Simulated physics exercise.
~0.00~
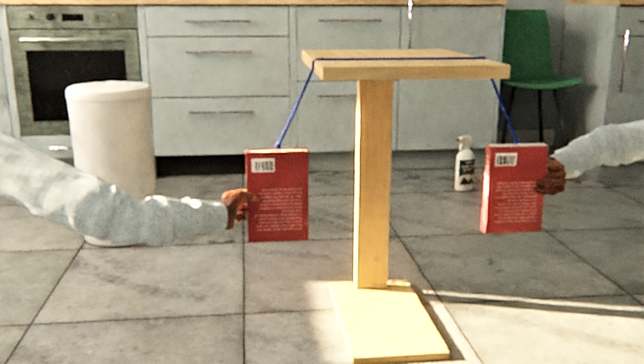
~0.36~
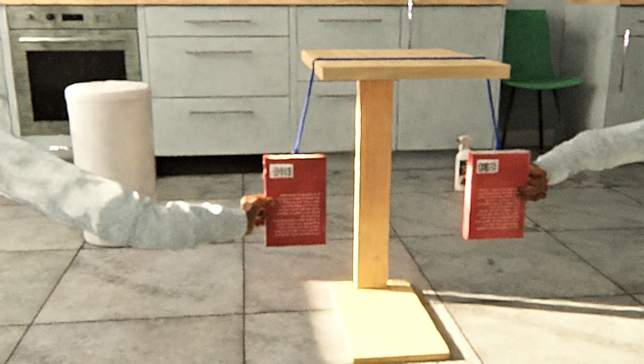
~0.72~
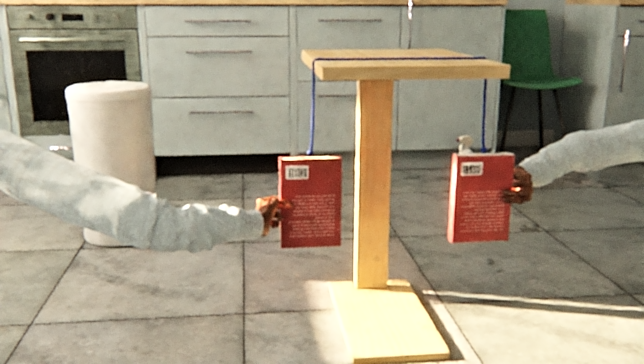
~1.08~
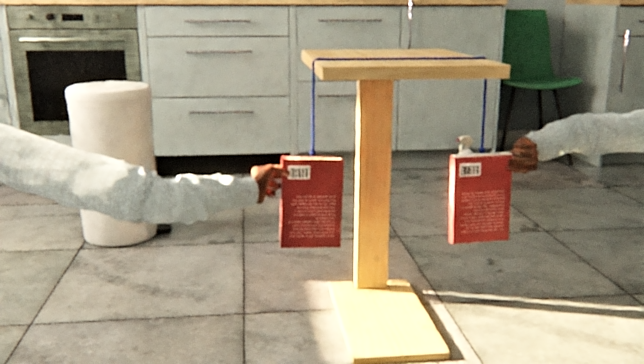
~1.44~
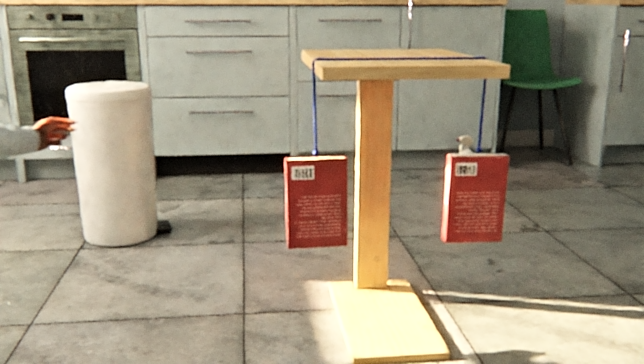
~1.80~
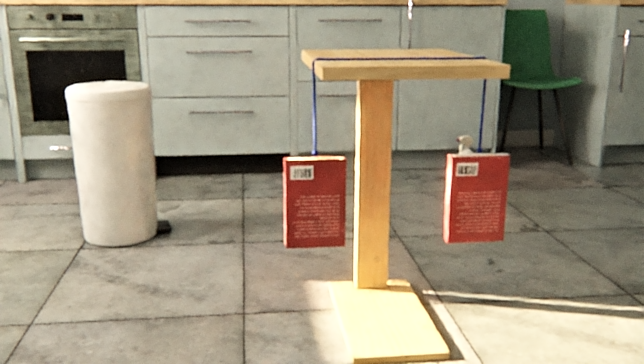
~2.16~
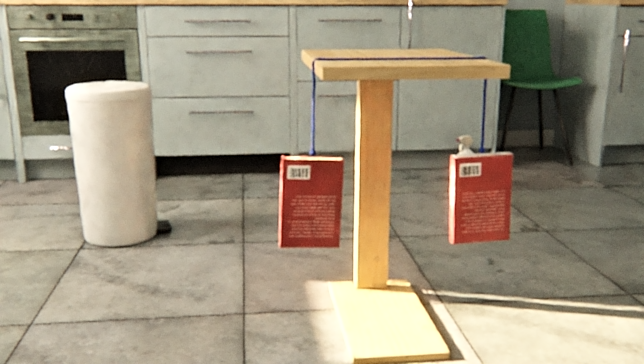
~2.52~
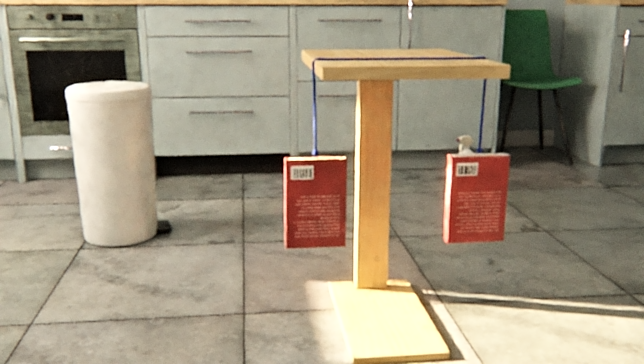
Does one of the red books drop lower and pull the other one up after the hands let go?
No, neither book pulls the other up. Both stay hanging at about the same height on the shoelace, with only a slight sway.
The footage shows two hands steadying a pair of red books hung from a blue shoelace draped over a wooden side table, easing them inward and then letting go. The books sway slightly and stay hanging at about the same height.
